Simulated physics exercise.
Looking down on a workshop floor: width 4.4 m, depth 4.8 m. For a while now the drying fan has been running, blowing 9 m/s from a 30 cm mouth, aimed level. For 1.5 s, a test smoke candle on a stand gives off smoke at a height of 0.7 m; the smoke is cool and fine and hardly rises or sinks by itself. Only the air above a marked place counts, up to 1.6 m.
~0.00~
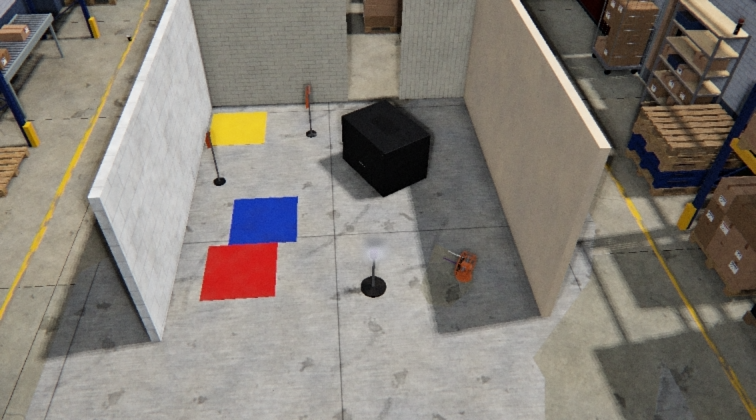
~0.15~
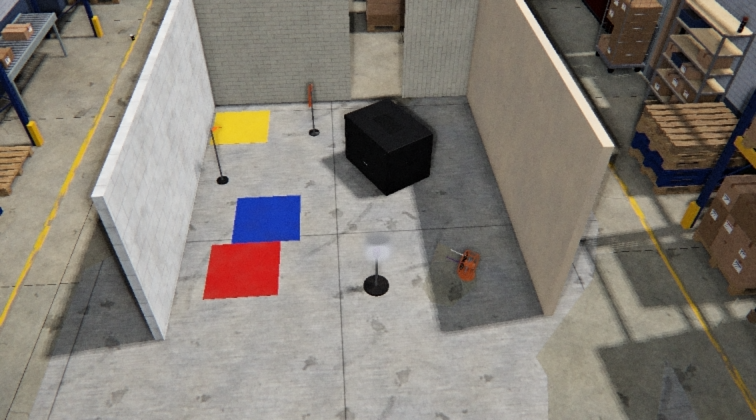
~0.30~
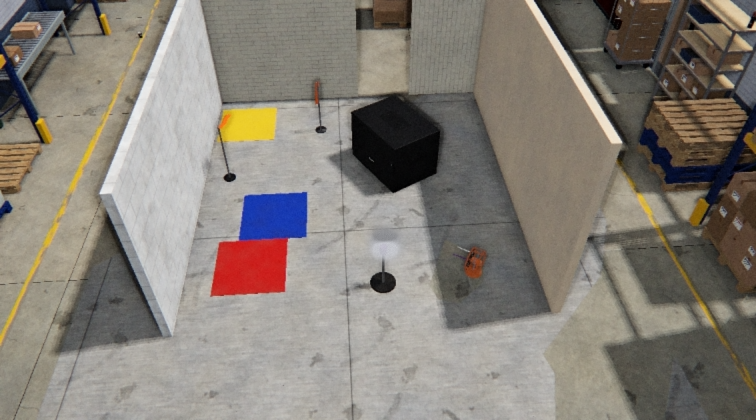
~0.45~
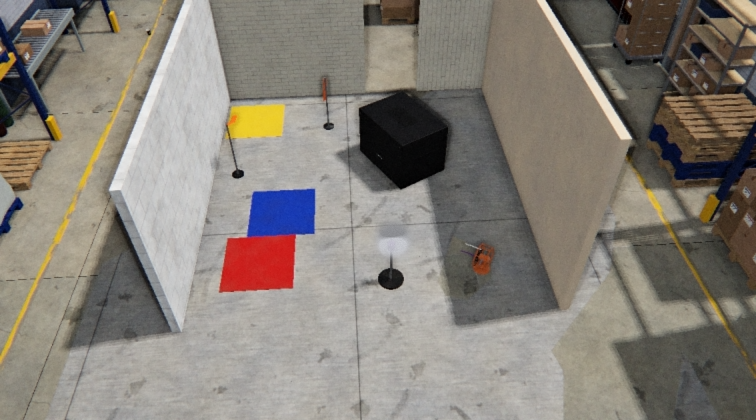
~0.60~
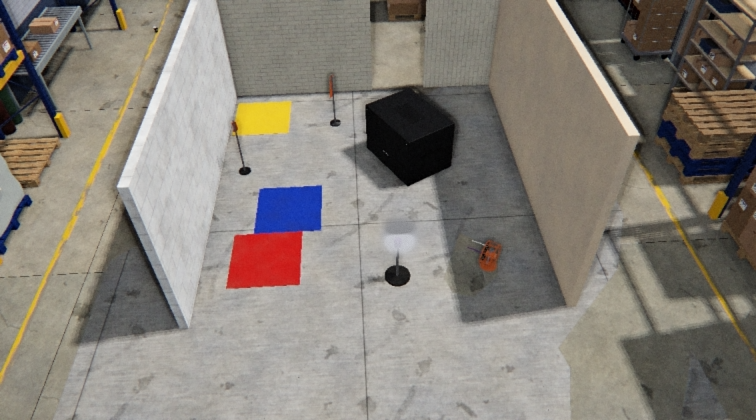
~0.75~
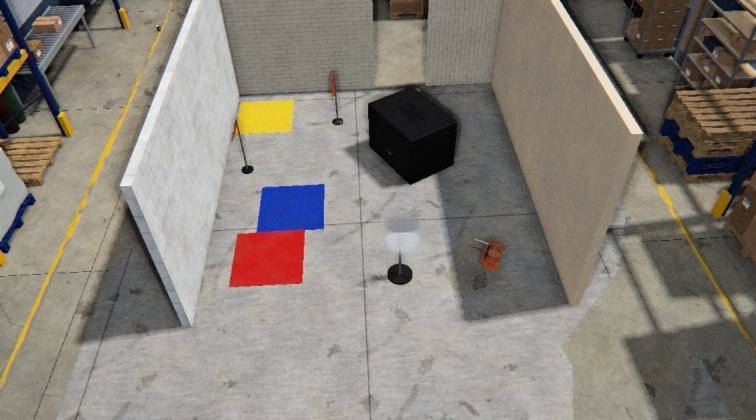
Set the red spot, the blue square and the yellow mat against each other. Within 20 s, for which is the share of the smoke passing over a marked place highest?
Blue comes out highest.
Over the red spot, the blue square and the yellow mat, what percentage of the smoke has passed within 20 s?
About 4 per cent red, 90 per cent blue and 40 per cent yellow.
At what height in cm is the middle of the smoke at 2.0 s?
Height of middle: Approx. 60 cm.
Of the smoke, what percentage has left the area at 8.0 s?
Around 60 percent at that point.
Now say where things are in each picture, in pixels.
The smoke is thickest near (374, 249), the test smoke candle on a stand stands at (374, 257) and the drying fan is at (466, 265), in the first picture.
The smoke is thickest near (377, 247), the blue square is centred on (267, 219), the red spot is centred on (244, 269) and the yellow mat is centred on (241, 127), in the second picture.
The smoke is thickest near (384, 244), a ribbon ends at (230, 115) and a ribbon ends at (317, 104), in the third picture.
The smoke is thickest near (392, 239) and the top of a packing case is at (403, 117), in the fourth picture.
The smoke is thickest near (399, 236), in the fifth picture.
The smoke is thickest near (402, 234), a ribbon ends at (232, 141) and a ribbon ends at (334, 96), in the sixth picture.
By 2.0 s, 0 % is gone from the area; 0 % has passed over the blue square, 0 % over the red spot and 0 % over the yellow mat, and the middle of the rest is near (405, 229).
By 4.0 s, 0 % is gone from the area; 64 % has passed over the blue square, 1 % over the red spot and 11 % over the yellow mat, and the middle of the rest is near (279, 182).
By 8.0 s, 59 % is gone from the area; 89 % has passed over the blue square, 3 % over the red spot and 38 % over the yellow mat, and the middle of the rest is near (199, 142).
By 20.0 s, 94 % is gone from the area; 89 % has passed over the blue square, 4 % over the red spot and 38 % over the yellow mat.
